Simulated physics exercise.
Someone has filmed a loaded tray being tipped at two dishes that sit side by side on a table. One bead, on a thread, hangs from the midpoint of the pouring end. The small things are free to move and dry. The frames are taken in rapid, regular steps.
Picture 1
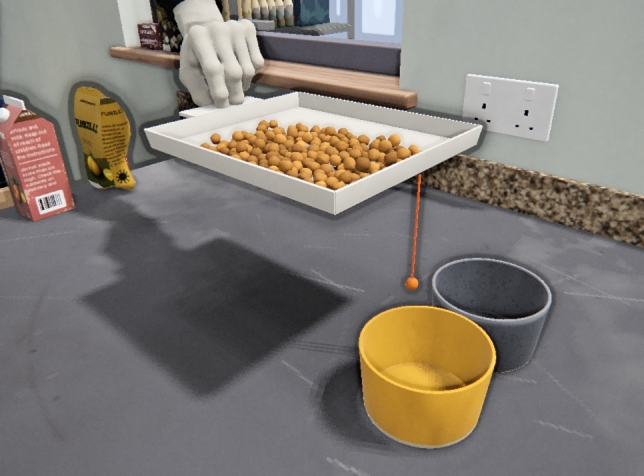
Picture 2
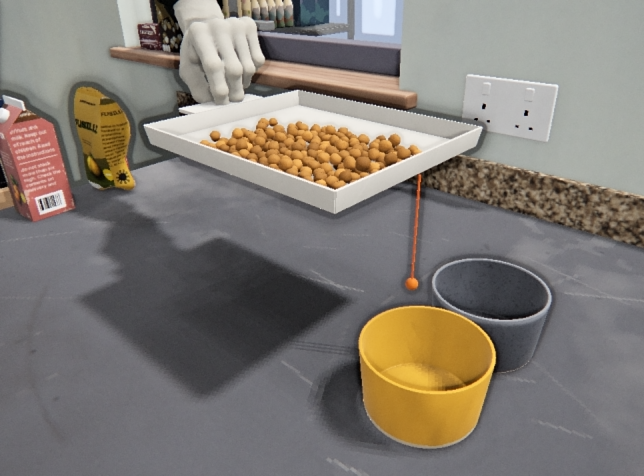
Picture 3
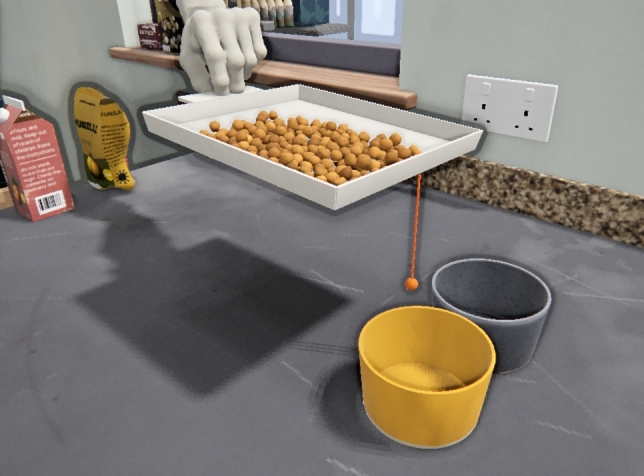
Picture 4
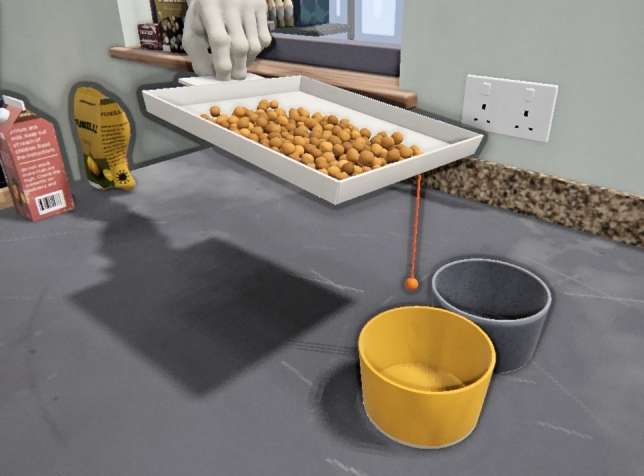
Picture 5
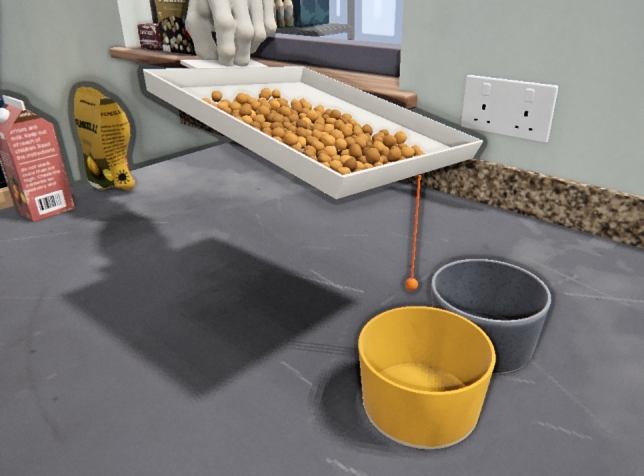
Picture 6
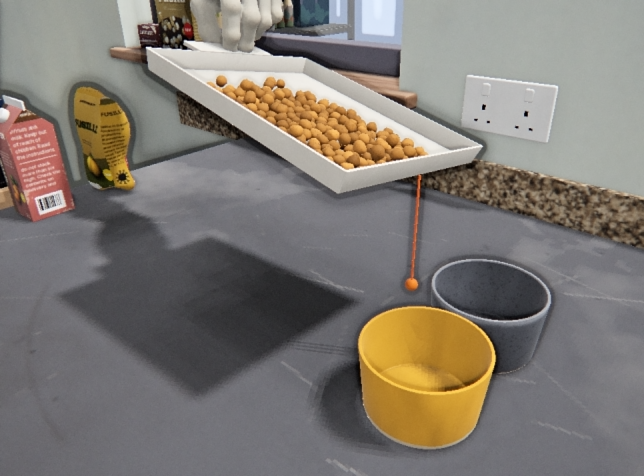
White-gloved hand raising the far left end of a tray of roasted chickpeas, gradually slanting it above yellow and grey dishes.
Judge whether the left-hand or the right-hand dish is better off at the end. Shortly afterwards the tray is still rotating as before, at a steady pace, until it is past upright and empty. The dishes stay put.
The right-side dish.
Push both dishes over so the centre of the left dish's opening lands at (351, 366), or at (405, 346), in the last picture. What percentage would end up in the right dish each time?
Close to 10 in a hundred first, close to 50 in a hundred second.
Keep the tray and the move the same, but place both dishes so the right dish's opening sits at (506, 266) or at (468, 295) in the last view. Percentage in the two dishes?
You'd get 50 per cent first and 40 per cent second.
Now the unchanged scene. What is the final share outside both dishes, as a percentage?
I'd put it close to 50 per cent.
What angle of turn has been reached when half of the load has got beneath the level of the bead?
Angle: Approx. 105 degrees.
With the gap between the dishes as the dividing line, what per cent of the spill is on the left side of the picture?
It comes to 60 per cent or so.
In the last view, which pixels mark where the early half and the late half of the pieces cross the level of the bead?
First around (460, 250), afterwards around (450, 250).
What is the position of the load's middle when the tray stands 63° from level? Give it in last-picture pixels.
In the last view the centre sits at roughly (411, 120).
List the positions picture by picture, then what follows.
The first picture shows corners of the pouring end near (335, 190) and (478, 126), level; middle of the load near (314, 150), roasted chickpeas; left dish near (482, 401); right dish near (541, 332); bead on its thread near (412, 284).
The second picture shows corners of the pouring end near (335, 189) and (478, 127), level; middle of the load near (314, 149).
The third picture shows corners of the pouring end near (336, 185) and (478, 130), tipped barely, lowest at the right corner; middle of the load near (314, 144).
The fourth picture shows corners of the pouring end near (339, 180) and (479, 135), tipped a little, lowest at the right corner; middle of the load near (316, 137).
The fifth picture shows corners of the pouring end near (342, 174) and (478, 140), tipped a little, lowest at the right corner; middle of the load near (318, 130).
The sixth picture shows corners of the pouring end near (346, 169) and (478, 145), tipped clearly, lowest at the right corner; middle of the load near (321, 126); left dish near (482, 402); right dish near (540, 333).
Shortly afterwards, tray tipped steeply; all but a few on the tray; only a few in the right dish; only a few outside both; only a few in the air.
Next, tray tipped past a quarter turn; near half on the tray; a little in the right dish; a little outside both; near a quarter in the air.
Some moments later, tray tipped past a quarter turn; only a few in the left dish; near half in the right dish; near half outside both.
In the end, tray tipped past a quarter turn; only a few in the left dish; near half in the right dish; near half outside both.
